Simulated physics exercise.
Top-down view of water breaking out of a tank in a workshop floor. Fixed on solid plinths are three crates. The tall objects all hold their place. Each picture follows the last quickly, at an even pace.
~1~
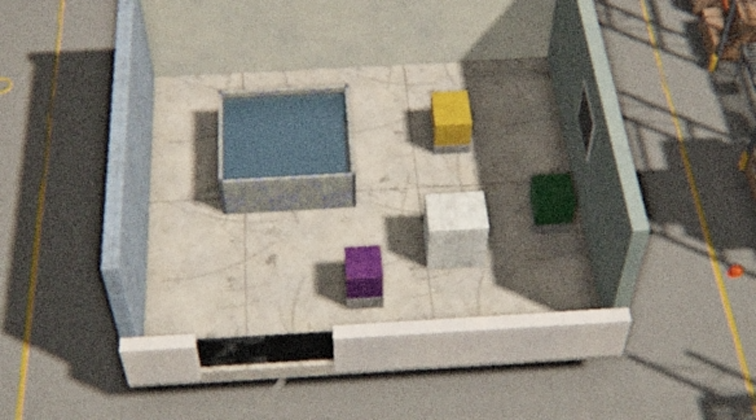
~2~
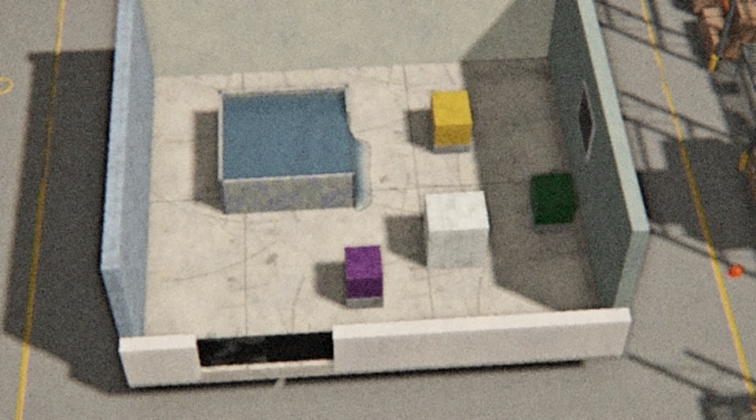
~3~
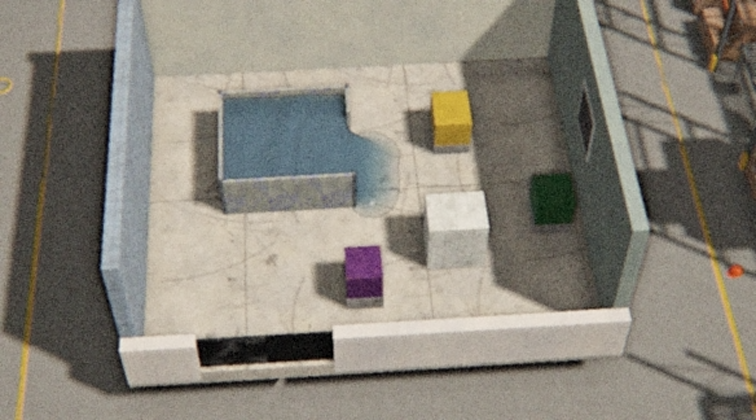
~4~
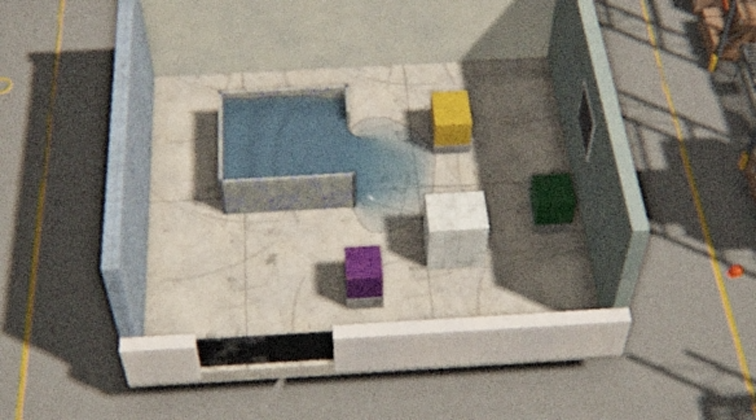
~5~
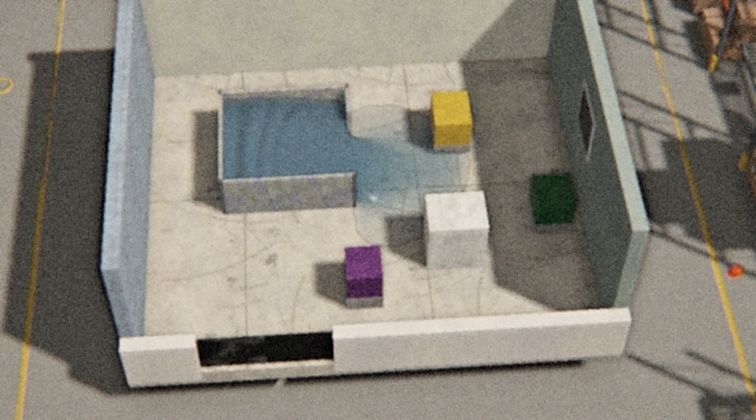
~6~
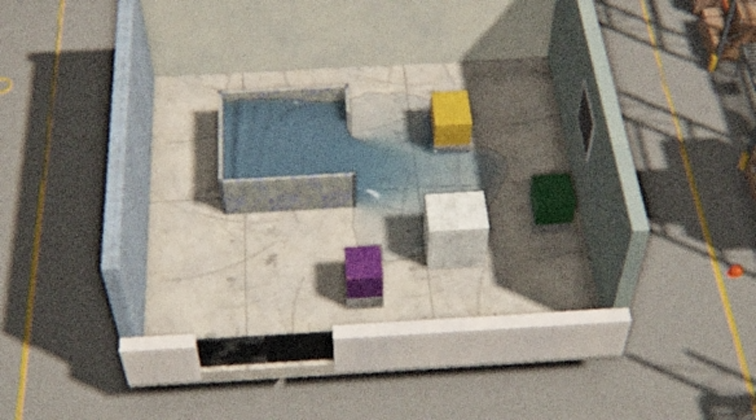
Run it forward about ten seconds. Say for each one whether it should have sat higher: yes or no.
Purple crate - no; yellow crate - yes; green crate - yes.
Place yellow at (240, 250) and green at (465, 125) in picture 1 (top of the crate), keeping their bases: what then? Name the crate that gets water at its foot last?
It is the yellow one.
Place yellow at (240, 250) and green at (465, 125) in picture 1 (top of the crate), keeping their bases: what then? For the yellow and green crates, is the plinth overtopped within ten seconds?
I'd say yellow is missed, while green is overtopped.
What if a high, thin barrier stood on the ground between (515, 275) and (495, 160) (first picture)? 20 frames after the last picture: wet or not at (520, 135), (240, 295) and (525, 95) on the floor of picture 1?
As listed: Wet, clear, under water.
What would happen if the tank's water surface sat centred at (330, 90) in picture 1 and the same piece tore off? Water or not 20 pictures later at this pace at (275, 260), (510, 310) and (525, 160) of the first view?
Results in order - swamped, swamped, swamped.
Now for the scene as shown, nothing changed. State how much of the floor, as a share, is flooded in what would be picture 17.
About 45 per cent.
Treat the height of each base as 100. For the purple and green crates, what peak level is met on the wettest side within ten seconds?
I'd put it at some 80 % for one and some 170 % for the other, in that order.
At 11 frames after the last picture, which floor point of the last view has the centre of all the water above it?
About (389, 174) in the last view.
A moment on, water covers 25 % of the floor; the purple crate water round its plinth, the yellow crate water round its plinth, the green crate water round its plinth.
Next, water covers 45 % of the floor; the purple crate water round its plinth, the yellow crate water round its plinth, the green crate water round its plinth.
Then, water covers 60 % of the floor; the purple crate water round its plinth, the yellow crate water round its plinth, the green crate water round its plinth.
Later, water covers 85 % of the floor; the purple crate water round its plinth, the yellow crate water round its plinth, the green crate water round its plinth.
In the end, water covers 100 % of the floor; the purple crate stayed above the water, the yellow crate was topped, the green crate was topped.
